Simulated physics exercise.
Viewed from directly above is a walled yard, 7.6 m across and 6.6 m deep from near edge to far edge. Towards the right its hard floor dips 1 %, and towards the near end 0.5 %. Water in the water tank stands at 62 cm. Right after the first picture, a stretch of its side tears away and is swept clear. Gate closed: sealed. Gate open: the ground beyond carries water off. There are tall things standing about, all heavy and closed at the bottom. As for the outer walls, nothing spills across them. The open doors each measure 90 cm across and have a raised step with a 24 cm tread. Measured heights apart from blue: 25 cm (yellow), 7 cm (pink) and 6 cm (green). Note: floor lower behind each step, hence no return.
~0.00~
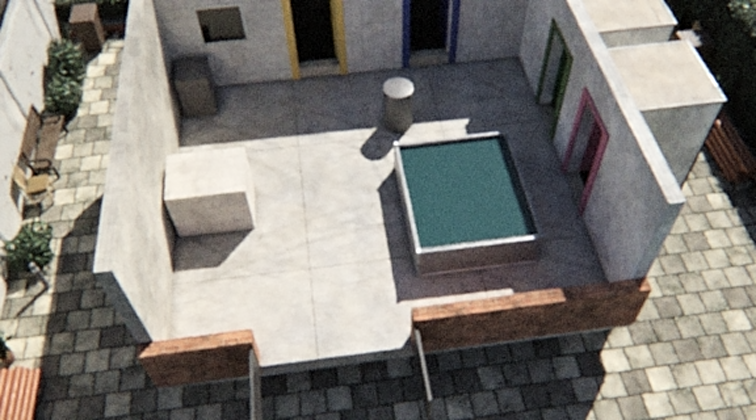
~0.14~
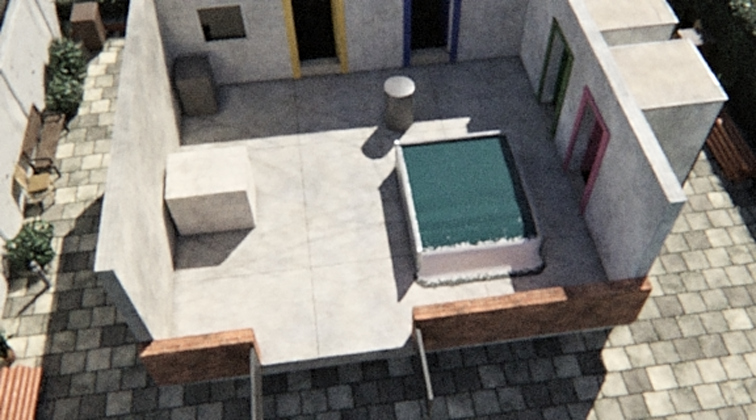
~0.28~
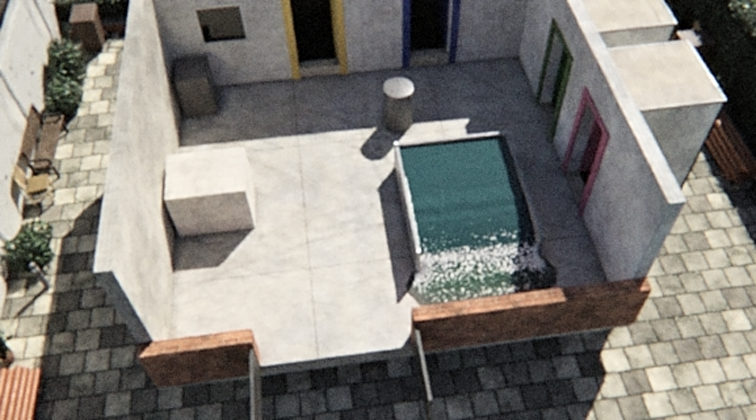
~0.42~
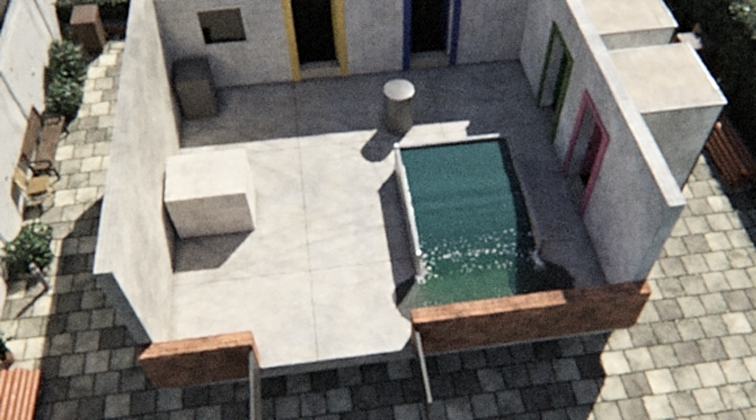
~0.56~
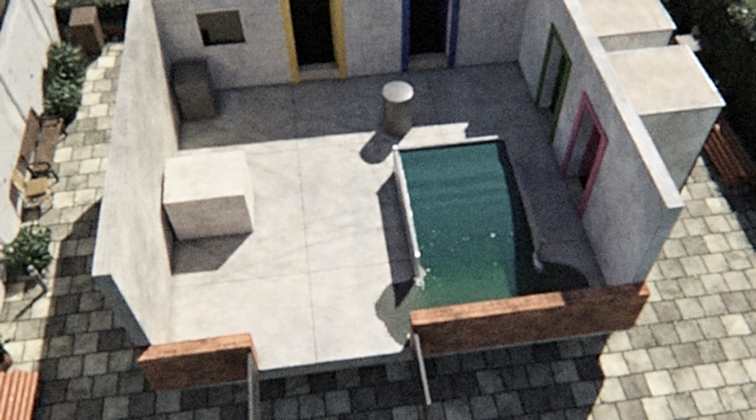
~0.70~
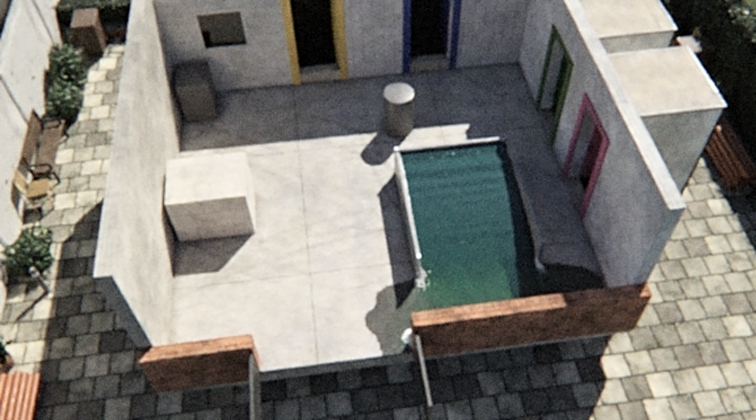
Water in a raised square tank bursts through its near side in a walled yard, foaming at the gap, then spreads across the nearby pale floor beside a low brick wall, while the block and cylinder standing nearby stay still.
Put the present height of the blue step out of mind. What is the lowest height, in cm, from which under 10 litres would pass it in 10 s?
7 cm.
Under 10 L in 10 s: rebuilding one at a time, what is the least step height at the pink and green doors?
You'd want some 6.5 cm at pink and some 7.0 cm at green.
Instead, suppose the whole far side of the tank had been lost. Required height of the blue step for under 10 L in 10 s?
Some 33 cm.
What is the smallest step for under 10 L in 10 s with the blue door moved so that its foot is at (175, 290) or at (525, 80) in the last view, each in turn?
Minimums: About 11.5 cm and 22 cm.
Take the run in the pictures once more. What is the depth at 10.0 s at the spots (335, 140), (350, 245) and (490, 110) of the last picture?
About 3, 4 and 6 cm.
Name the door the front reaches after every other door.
Coming last is the yellow one.
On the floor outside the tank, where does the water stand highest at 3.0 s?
Check close to (607, 313).
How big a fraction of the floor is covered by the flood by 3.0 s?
About 45 per cent.
After 1.4 s water covers 10 % of the floor, deepest (50 cm) near (617, 312); it has not reached the blue door.
After 3.0 s water covers 45 % of the floor, deepest (40 cm) near (607, 313); it has not reached the blue door.
After 10.0 s water covers 100 % of the floor, deepest (13 cm) near (566, 319); 5 cm at the blue door, 0 litres in over its 24 cm step.
At the blue door as built, the water arrived by 4.0 s and peaked near 11 cm at 5.0 s.
Run again over the same 10 s with other heights there, 16 litres in over 6 cm, 4 litres over 8.5 cm. The limit of 10 litres is kept from about 7 cm up.
